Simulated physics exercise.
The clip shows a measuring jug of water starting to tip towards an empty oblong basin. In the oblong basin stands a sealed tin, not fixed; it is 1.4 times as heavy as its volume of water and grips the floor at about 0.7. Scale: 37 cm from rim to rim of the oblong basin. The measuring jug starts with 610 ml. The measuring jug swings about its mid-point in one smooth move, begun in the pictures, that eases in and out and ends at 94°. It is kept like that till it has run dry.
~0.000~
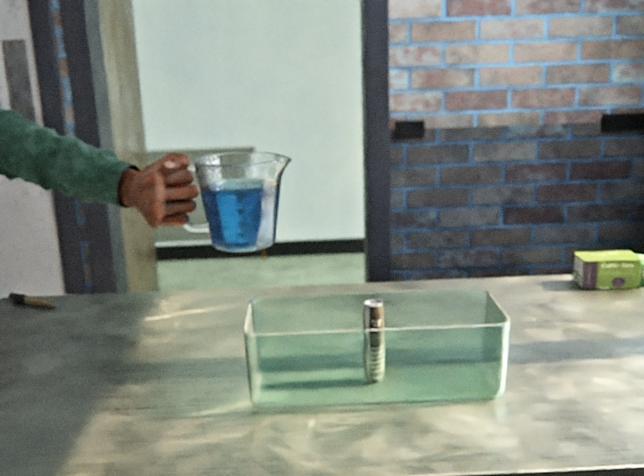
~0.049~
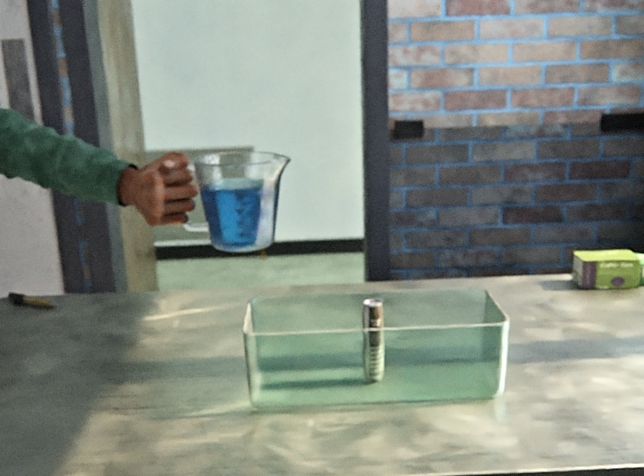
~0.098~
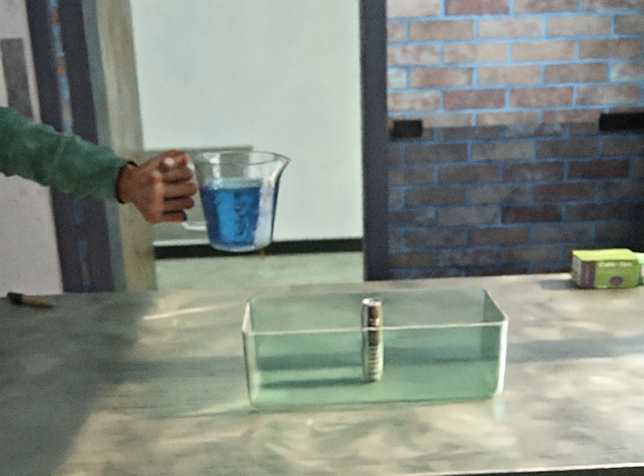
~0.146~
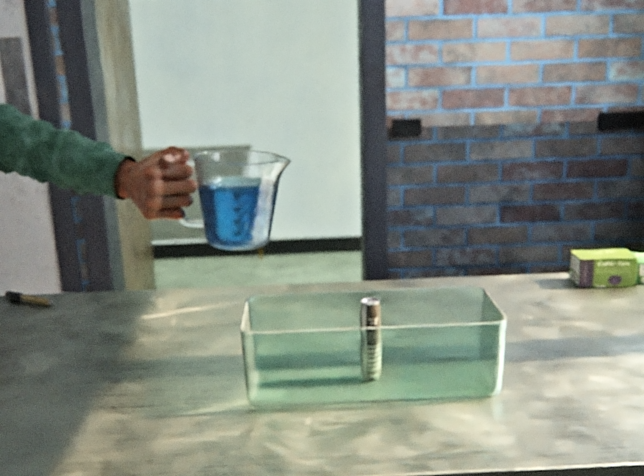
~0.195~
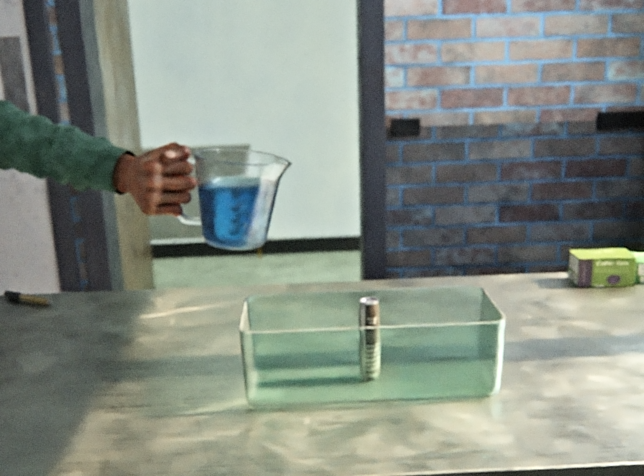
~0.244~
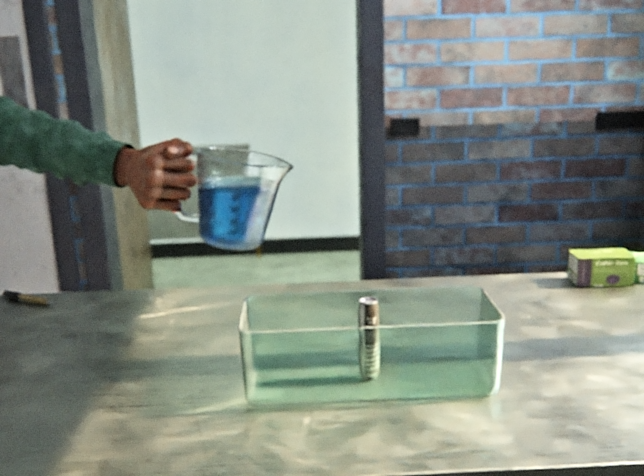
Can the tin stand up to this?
It stays up.
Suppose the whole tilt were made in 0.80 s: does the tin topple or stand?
The tin stays up.
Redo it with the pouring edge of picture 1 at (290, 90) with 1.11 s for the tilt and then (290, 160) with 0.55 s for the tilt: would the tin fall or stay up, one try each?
First it falls; then it stays up.
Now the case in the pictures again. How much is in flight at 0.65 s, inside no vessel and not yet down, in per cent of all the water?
Some 10 per cent.
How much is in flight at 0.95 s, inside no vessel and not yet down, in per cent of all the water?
About 26 per cent.
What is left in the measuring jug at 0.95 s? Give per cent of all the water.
Near 38 in a hundred.
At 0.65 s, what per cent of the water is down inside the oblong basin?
Near 0 in a hundred.
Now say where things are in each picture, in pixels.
In the first picture, it leans 0°; its right rim is at (291, 158); the water meets the walls at (203, 186) and (278, 183); the oblong basin's rim runs from (247, 316) to (498, 306); the tin's top is at (374, 306).
In the second picture, it leans 0°; its right rim is at (291, 158); the water meets the walls at (202, 185) and (278, 183).
In the third picture, it leans 2°; its right rim is at (291, 159); the water meets the walls at (202, 184) and (278, 182).
In the fourth picture, it leans 4°; its right rim is at (291, 160); the water meets the walls at (201, 184) and (276, 181).
In the fifth picture, it leans 7°; its right rim is at (292, 162); the water meets the walls at (201, 184) and (277, 182).
In the sixth picture, it leans 11°; its right rim is at (294, 166); the water meets the walls at (201, 184) and (278, 182).
By 0.65 s the tilt is 60° and 90 per cent is still to pour; the tin stands where it began.
By 0.95 s the tilt is 89° and 37 per cent is still to pour; the tin stands where it began.
By 1.27 s the tilt is 94° and 5 per cent is still to pour; the tin stands where it began.
By 1.61 s the tilt is 94° and 0 per cent is still to pour; the tin stands 1 cm from where it began.
At rest the tin stands 1 cm from where it began.
